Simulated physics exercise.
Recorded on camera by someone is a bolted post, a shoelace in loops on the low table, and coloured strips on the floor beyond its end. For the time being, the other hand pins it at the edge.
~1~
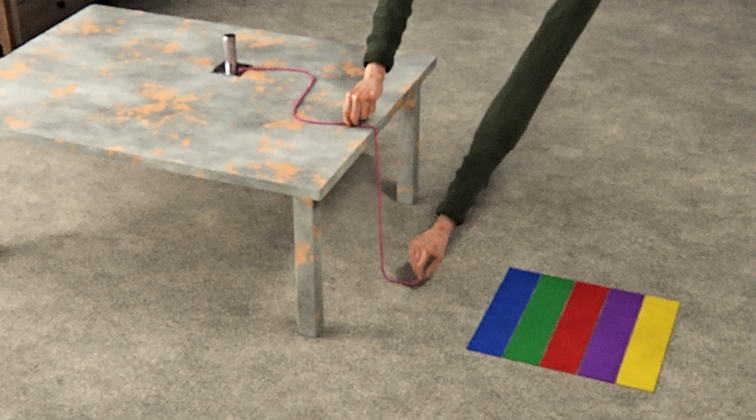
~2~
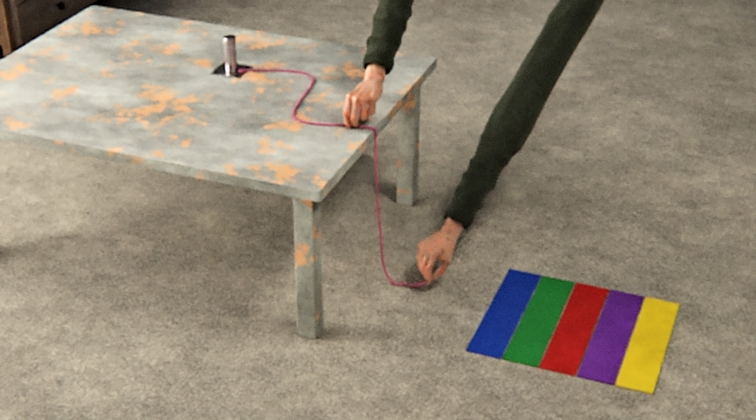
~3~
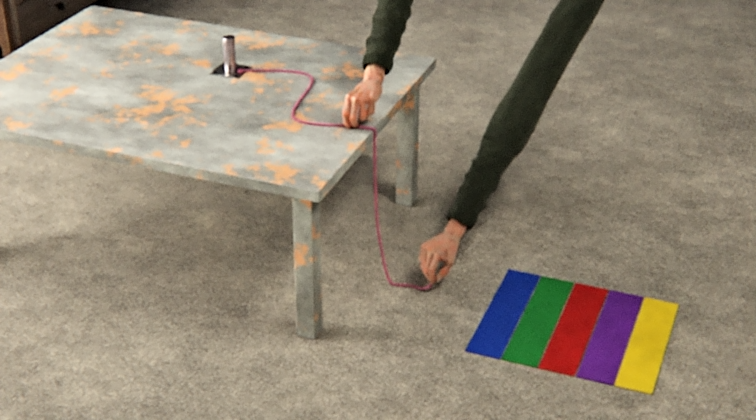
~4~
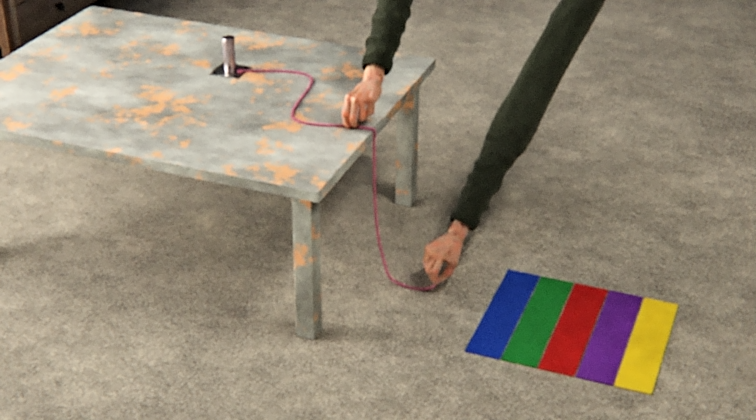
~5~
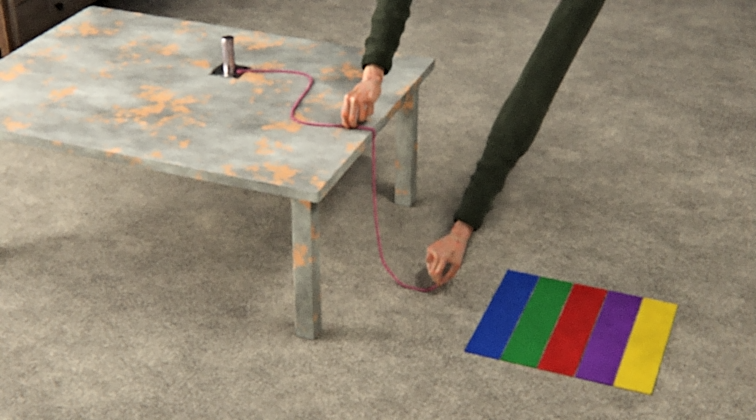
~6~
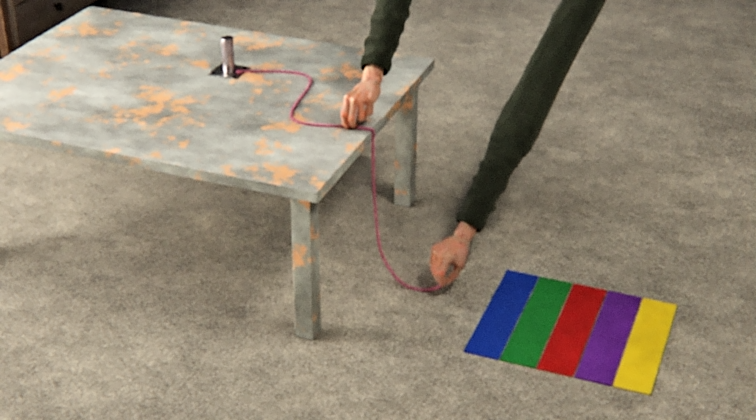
A carpeted floor with a low, worn grey table patched with orange is seen from above at an angle. A thin purplish-red lace winds from a small metal cylinder on the tabletop over the edge, where one dark-sleeved hand pins it, and blue, green, red, purple and yellow strips lie at lower right. The other hand, holding the lace's hanging end near the floor, shifts slightly rightward while the pinning hand stays nearly still.
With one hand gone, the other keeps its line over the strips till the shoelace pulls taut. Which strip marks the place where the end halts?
The purple strip does.
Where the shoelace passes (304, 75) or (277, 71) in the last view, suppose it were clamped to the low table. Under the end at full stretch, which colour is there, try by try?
Try 1: Purple; try 2: Purple.
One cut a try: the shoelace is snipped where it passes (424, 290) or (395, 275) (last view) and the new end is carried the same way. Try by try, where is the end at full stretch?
Roughly at (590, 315) the first time and at (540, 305) the second.
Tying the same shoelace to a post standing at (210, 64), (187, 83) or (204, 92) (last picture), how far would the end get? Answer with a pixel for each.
Places per try: (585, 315); (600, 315); (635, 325).
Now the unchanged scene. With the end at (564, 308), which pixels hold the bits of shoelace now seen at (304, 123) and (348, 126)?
Positions: (381, 132) for the first, (392, 172) for the second.
A little later, end near (564, 308); over red.
Next, end near (602, 317); over purple.
When it is tight, end near (623, 321); over purple. The end stops over the purple strip.
